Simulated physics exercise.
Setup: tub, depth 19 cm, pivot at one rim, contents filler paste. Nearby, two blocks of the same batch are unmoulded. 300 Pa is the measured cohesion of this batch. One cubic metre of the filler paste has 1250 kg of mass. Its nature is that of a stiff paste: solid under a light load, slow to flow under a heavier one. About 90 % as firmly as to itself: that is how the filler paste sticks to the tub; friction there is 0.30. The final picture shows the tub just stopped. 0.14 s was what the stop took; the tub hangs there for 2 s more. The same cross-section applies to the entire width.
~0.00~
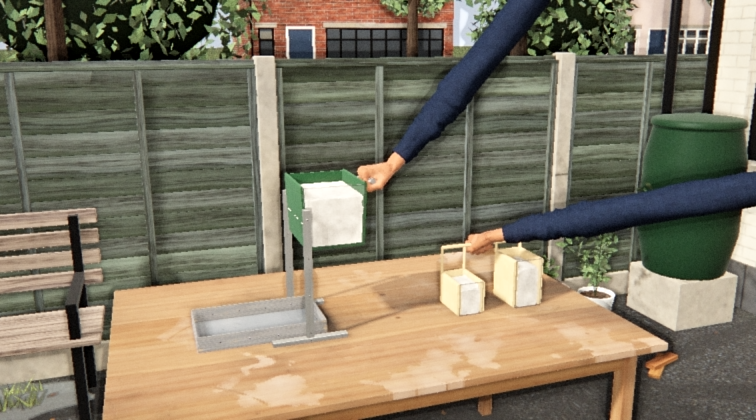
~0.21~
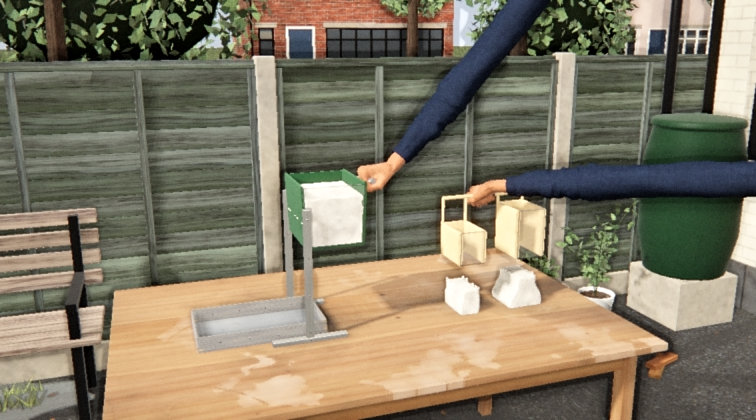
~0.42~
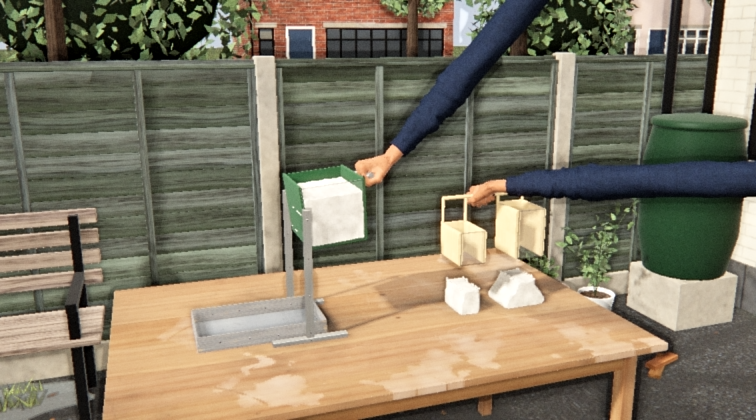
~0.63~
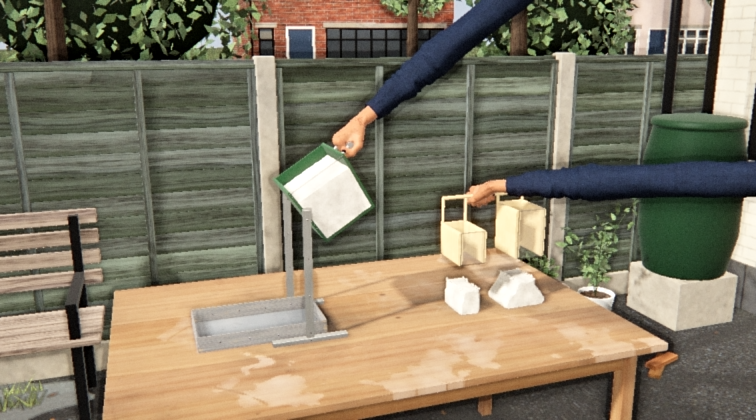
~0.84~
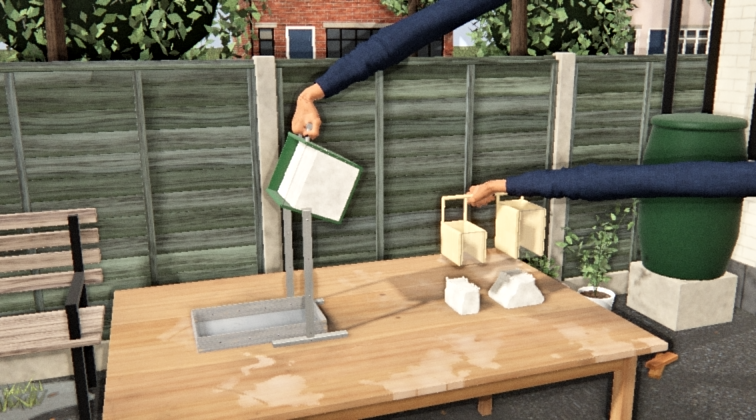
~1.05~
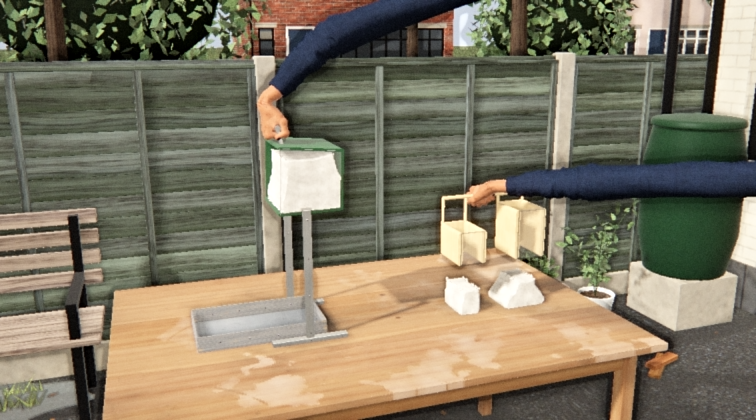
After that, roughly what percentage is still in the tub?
Roughly 50 %.
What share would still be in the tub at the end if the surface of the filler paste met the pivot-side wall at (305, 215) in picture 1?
It would be close to 80 percent.
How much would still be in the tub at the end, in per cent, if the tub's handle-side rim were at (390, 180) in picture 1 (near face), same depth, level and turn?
The tub would keep roughly 35 percent.
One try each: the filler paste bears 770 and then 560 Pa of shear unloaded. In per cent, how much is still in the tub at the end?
Result: 100 % for the first case, 100 % for the second.
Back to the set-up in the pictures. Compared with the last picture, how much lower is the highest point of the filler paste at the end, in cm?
The top ends up some 8 cm below its level in the last picture.
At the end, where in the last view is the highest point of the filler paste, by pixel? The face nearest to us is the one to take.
Peak location: Approx. (326, 183).
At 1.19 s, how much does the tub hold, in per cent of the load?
Some 85 per cent.
By 1.19 s, the tub is at 88 degrees and holds 83 %.
By 1.36 s, the tub is at 88 degrees and holds 59 %.
By 1.53 s, the tub is at 88 degrees and holds 50 %.
By 1.70 s, the tub is at 88 degrees and holds 50 %.
By 3.05 s, at the end, the tub is at 88 degrees and holds 50 %.
